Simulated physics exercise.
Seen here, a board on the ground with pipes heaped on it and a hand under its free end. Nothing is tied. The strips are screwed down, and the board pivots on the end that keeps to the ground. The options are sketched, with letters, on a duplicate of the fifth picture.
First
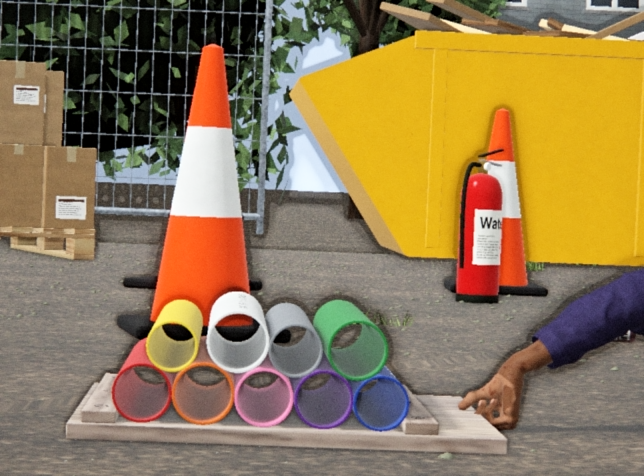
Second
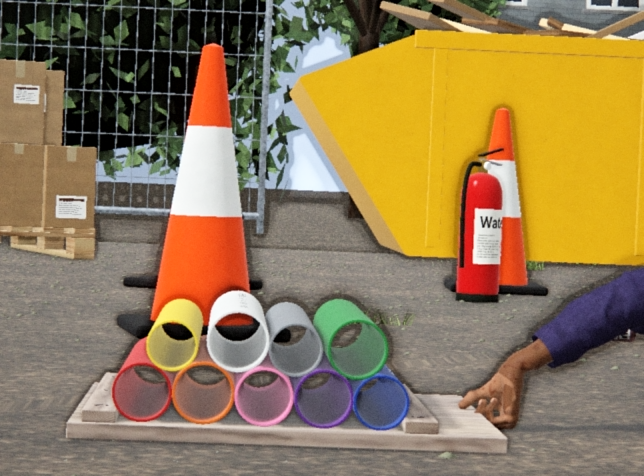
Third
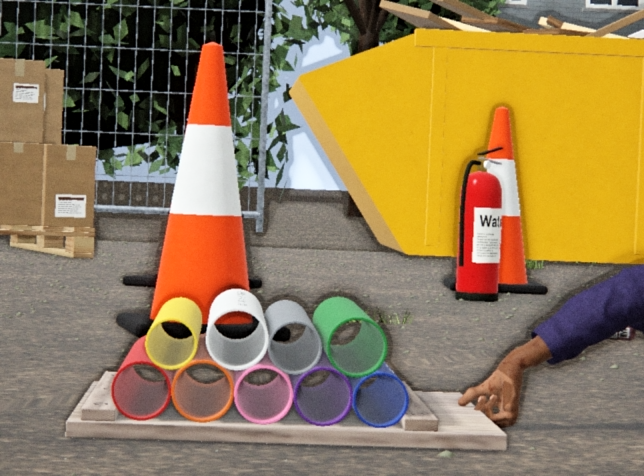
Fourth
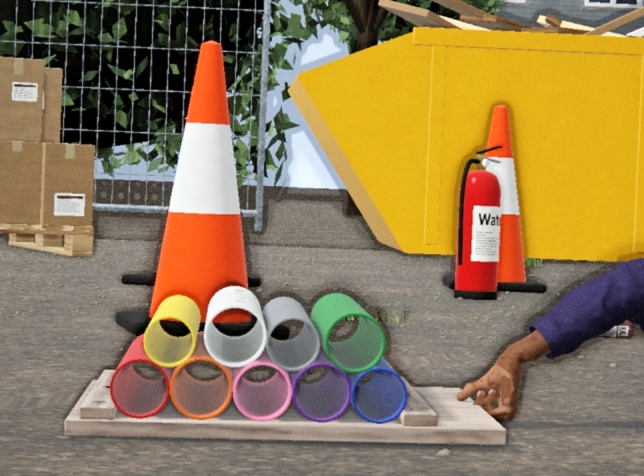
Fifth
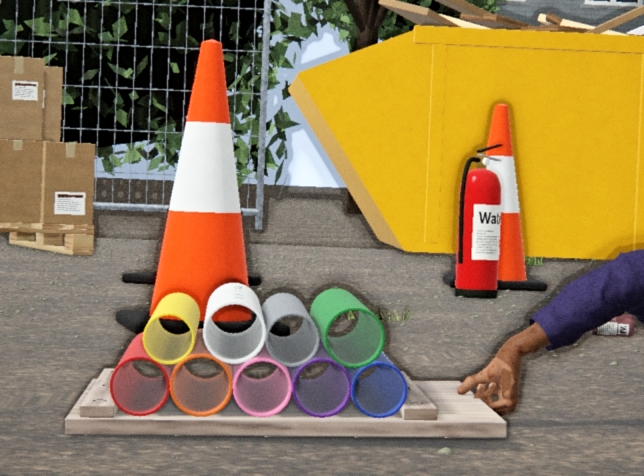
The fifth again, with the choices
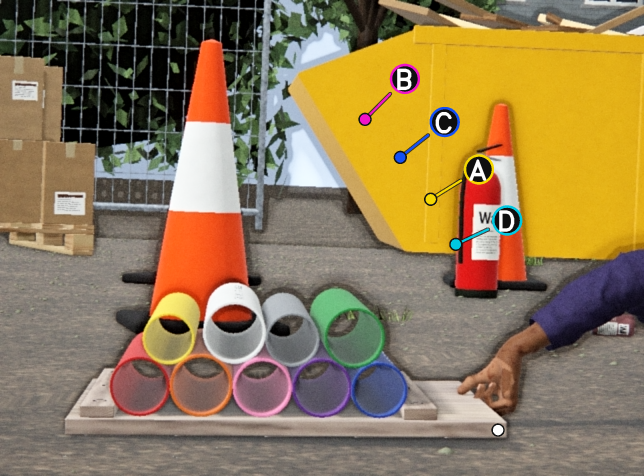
Colourful pipes stacked in two rows on a wooden board, staying almost still while a hand rests at its right end.
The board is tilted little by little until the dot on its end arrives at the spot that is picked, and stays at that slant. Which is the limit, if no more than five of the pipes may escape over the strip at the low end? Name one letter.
The highest mark that will do is D.
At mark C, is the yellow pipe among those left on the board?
No, with C.
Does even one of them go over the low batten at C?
Yes, at C.
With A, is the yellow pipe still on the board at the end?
No, with A.
On the marked copy, A at (431, 199); B at (365, 119); C at (400, 157); D at (456, 244); the white dot at (498, 430).
Taking D. A third of the way, board at 16°.
Two thirds of the way, board at 27°.
When it is over, board at 27°, none over the low batten.
As for the rest, A nine over the low batten; B nine over the low batten; C nine over the low batten.
